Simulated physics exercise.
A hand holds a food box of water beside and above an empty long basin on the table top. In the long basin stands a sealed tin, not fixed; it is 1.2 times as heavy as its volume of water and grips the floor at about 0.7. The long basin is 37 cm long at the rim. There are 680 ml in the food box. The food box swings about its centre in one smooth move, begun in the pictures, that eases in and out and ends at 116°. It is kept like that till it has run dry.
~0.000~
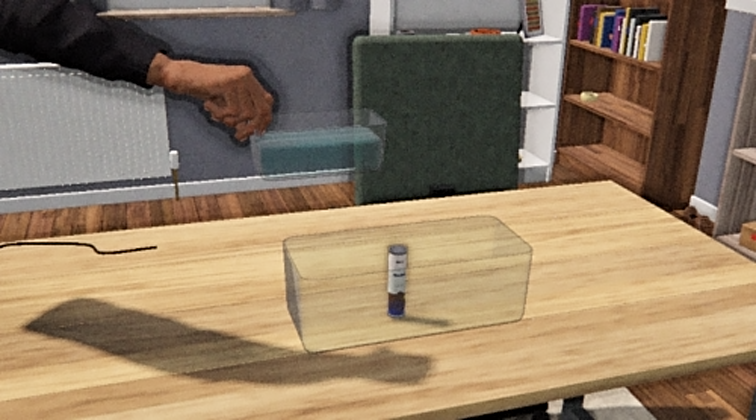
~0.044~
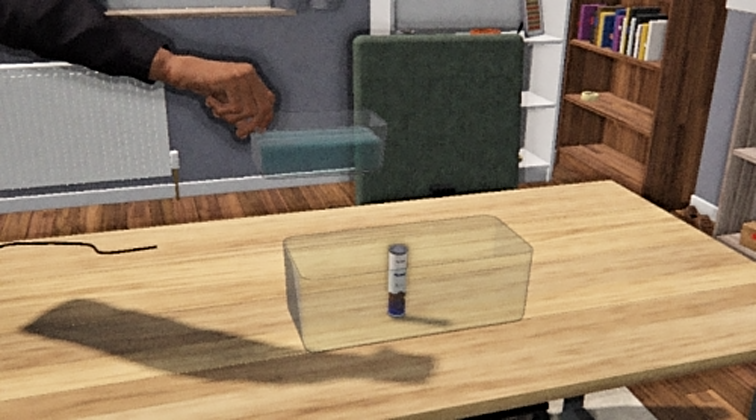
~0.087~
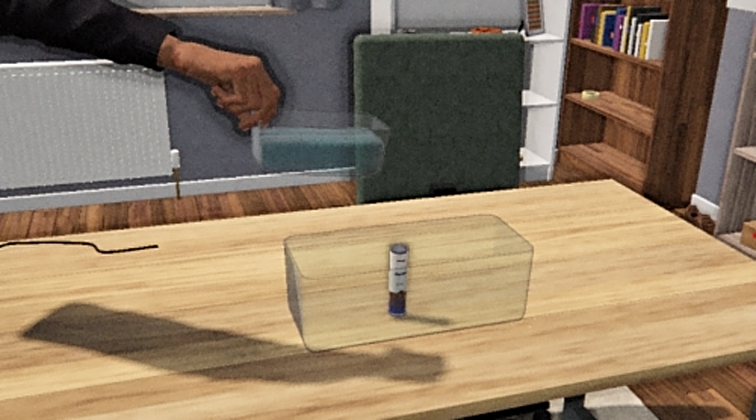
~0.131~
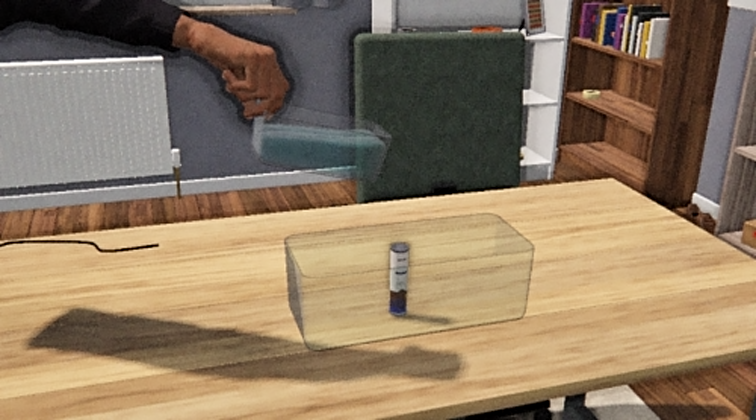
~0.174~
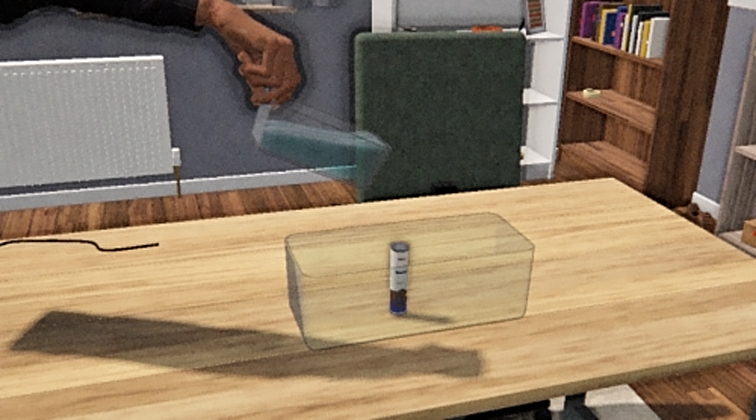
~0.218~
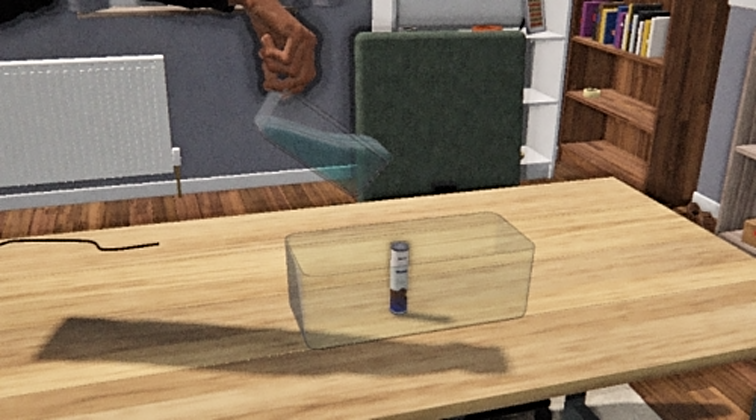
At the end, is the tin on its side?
The tin keeps standing.
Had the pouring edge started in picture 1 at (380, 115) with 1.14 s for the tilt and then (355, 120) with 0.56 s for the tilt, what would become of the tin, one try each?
First it remains upright; then it topples.
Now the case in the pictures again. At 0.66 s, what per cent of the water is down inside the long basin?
Some 92 per cent.
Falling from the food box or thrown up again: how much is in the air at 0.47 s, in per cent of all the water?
Near 42 in a hundred.
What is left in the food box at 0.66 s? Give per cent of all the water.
Some 1 per cent.
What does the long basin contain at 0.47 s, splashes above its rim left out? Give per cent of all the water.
About 48 per cent.
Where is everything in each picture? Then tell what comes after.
Tilt 0°; pouring edge (378, 117); surface from (255, 141) to (374, 132); the long basin's rim runs from (291, 260) to (513, 233); the tin's top is at (398, 252), in the first picture.
Tilt 2°; pouring edge (379, 119); surface from (256, 140) to (375, 133), in the second picture.
Tilt 7°; pouring edge (381, 123); surface from (257, 136) to (376, 134), in the third picture.
Tilt 15°; pouring edge (383, 131); surface from (258, 132) to (378, 136), in the fourth picture.
Tilt 26°; pouring edge (383, 142); surface from (258, 127) to (380, 139), in the fifth picture.
Tilt 38°; pouring edge (380, 156); surface from (258, 121) to (370, 142); 3 per cent is over the edge, in the sixth picture.
Then, 0.47 s in, the tilt is 109° and 10 per cent is still to pour; the tin stands where it began.
Then, 0.66 s in, the tilt is 116° and 1 per cent is still to pour; the tin stands where it began.
Then, 0.85 s in, the tilt is 116° and 0 per cent is still to pour; the tin stands where it began.
Then, 1.06 s in, the tilt is 116° and 0 per cent is still to pour; the tin stands where it began.
Finally, the tin stands where it began.
